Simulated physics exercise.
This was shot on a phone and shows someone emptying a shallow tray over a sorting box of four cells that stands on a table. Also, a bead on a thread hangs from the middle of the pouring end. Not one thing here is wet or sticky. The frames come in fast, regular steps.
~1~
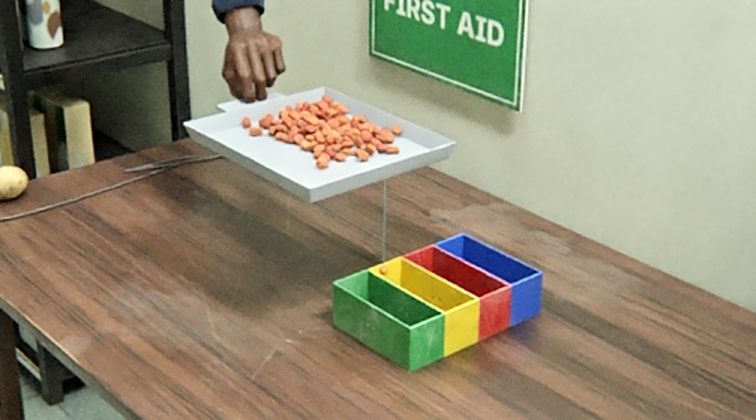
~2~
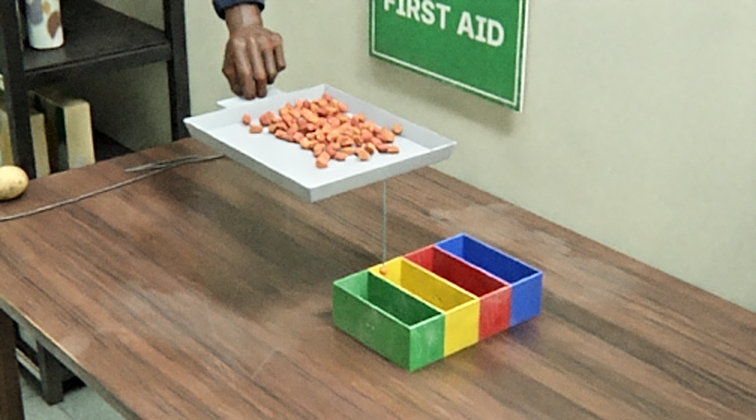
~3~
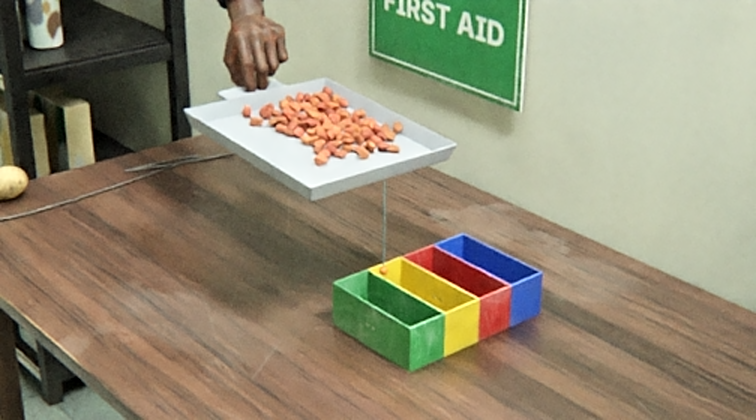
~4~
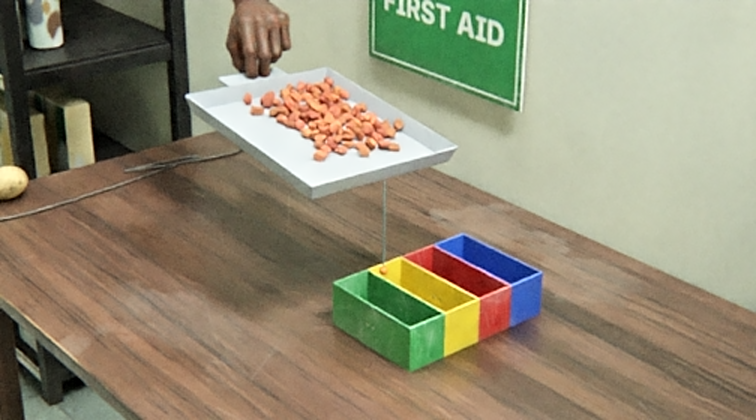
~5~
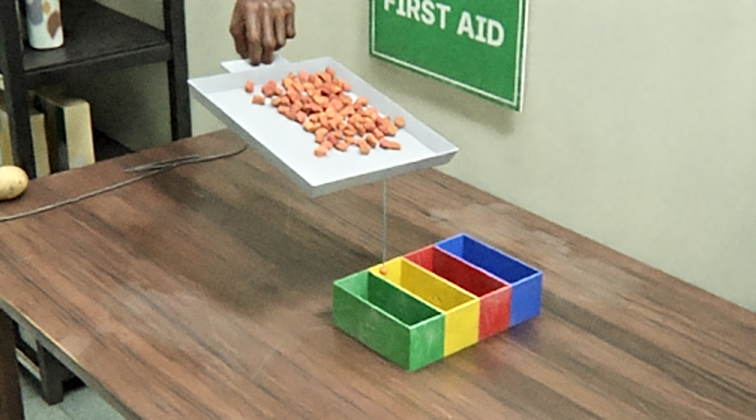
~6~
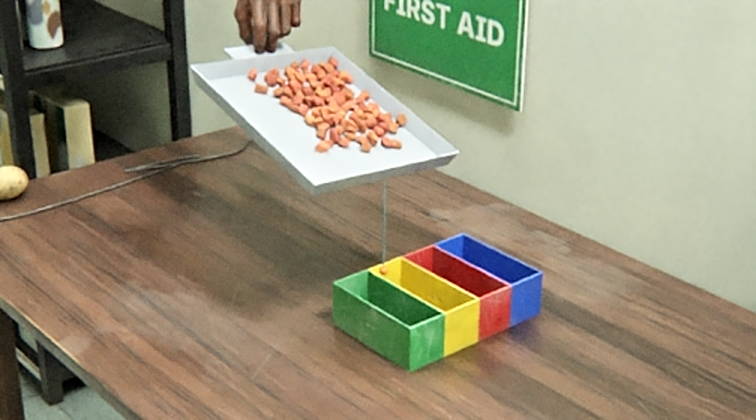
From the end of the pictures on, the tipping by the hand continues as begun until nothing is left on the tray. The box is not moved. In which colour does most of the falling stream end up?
Most of the stream ends up in the red cell.
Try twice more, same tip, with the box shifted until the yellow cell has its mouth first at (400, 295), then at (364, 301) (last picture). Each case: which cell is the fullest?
The first time it is the blue one, and the second time it is the cell in blue.
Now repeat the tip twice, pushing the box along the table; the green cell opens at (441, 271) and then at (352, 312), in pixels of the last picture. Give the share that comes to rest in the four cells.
In order: 80 percent, then 90 percent.
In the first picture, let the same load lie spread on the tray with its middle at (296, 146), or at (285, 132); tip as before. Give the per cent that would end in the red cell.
Close to 40 and close to 40 per cent.
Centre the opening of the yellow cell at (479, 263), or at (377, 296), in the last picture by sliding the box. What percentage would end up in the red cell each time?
First 0 per cent, second 20 per cent.
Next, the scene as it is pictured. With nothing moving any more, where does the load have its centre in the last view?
It settles centred around (460, 308).
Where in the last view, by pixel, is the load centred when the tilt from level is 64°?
Load centre: Approx. (426, 157).
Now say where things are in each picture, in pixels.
Corners of the pouring end near (311, 185) and (449, 142), level; middle of the load near (324, 127), bits of crushed brick; bead on its thread near (384, 271); green cell near (427, 338); yellow cell near (461, 323); red cell near (494, 309); blue cell near (526, 295), in the first frame.
Corners of the pouring end near (311, 185) and (449, 142), level; middle of the load near (324, 125), in the second frame.
Corners of the pouring end near (312, 184) and (449, 144), tipped barely, lowest at the right corner; middle of the load near (325, 120), in the third frame.
Corners of the pouring end near (313, 182) and (450, 146), tipped a little, lowest at the right corner; middle of the load near (326, 113), in the fourth frame.
Corners of the pouring end near (315, 181) and (451, 148), tipped a little, lowest at the right corner; middle of the load near (327, 106), in the fifth frame.
Corners of the pouring end near (316, 180) and (452, 150), tipped clearly, lowest at the right corner; middle of the load near (329, 99); green cell near (427, 338); yellow cell near (461, 323); red cell near (494, 309); blue cell near (526, 295), in the sixth frame.
Shortly afterwards, tray tipped steeply; the bulk on the tray; a little in the red cell; only a few in the blue cell; a little falling or outside the box.
Next, tray tipped past a quarter turn; only a few on the tray; near half in the red cell; near a quarter in the blue cell; a little in the yellow cell; only a few in the green cell; a little falling or outside the box.
Some moments later, tray tipped past a quarter turn; near two thirds in the red cell; near a quarter in the yellow cell; near a quarter in the blue cell; only a few in the green cell; only a few falling or outside the box.
In the end, tray tipped past a quarter turn; near two thirds in the red cell; near a quarter in the yellow cell; near a quarter in the blue cell; only a few in the green cell; only a few outside the box.
